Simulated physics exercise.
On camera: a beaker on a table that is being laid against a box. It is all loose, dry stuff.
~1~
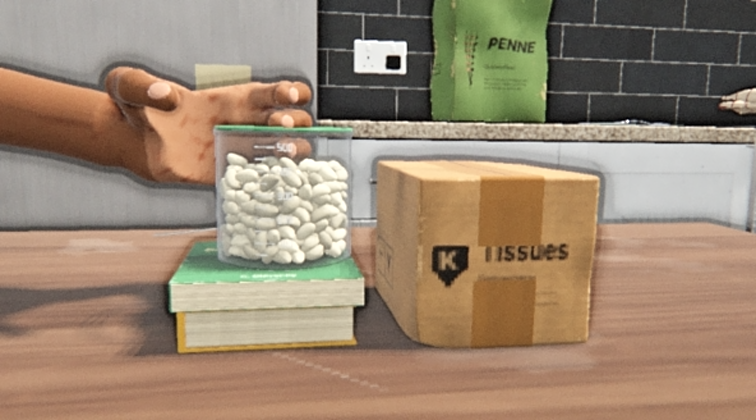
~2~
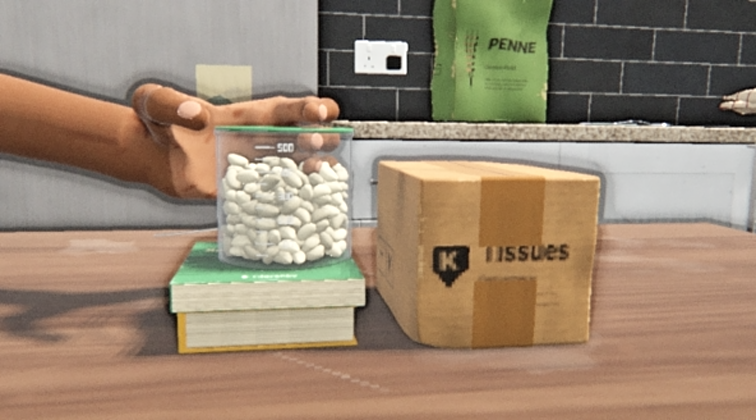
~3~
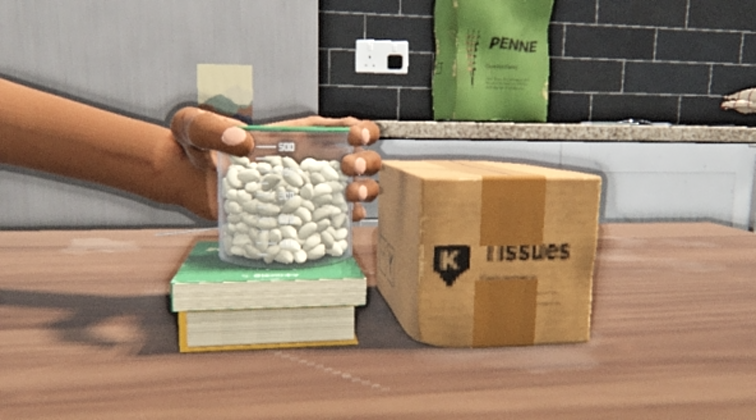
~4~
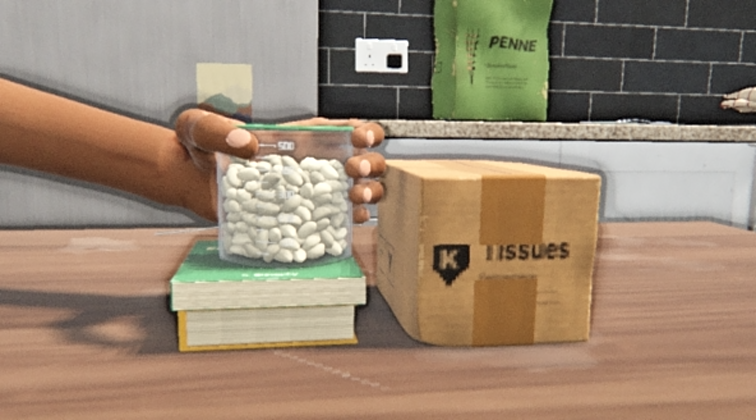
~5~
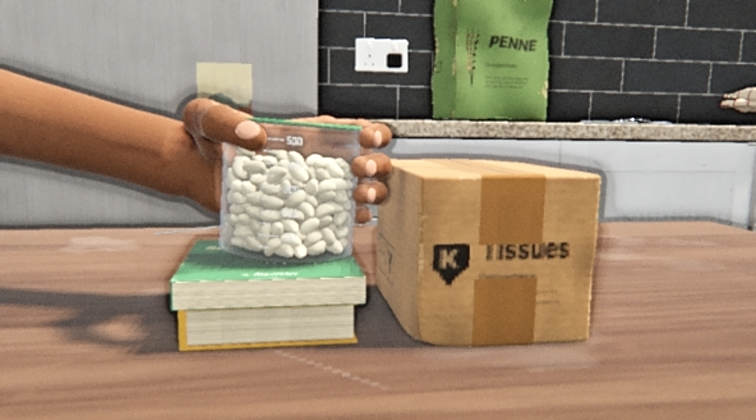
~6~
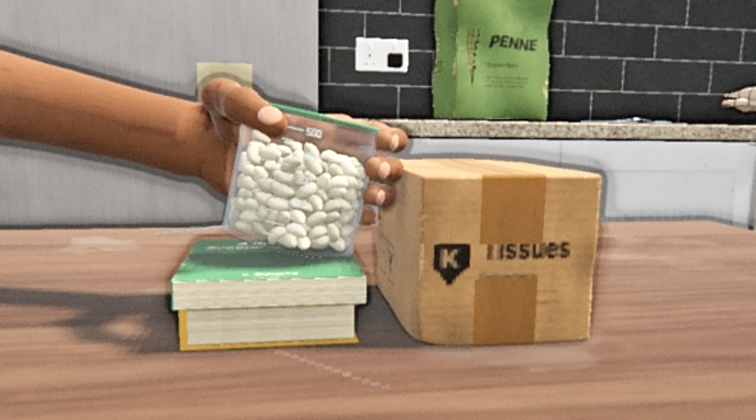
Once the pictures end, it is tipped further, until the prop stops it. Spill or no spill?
The filling does not come out.
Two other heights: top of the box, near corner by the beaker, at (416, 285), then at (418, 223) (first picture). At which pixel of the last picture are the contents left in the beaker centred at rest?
Around (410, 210) in the first try, (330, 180) in the second.
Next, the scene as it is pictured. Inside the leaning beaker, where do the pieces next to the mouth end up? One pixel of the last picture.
Roughly at (333, 144).
Then, 0.11 s on from there, the beaker leans 19°; everything is still inside.
Then, 0.26 s on from there, the beaker leans 25°; everything is still inside.
Then, 0.42 s on from there, the beaker rests on the box at 25°; everything is still inside.
In the end, the beaker rests on the box at 25°; everything is still inside.
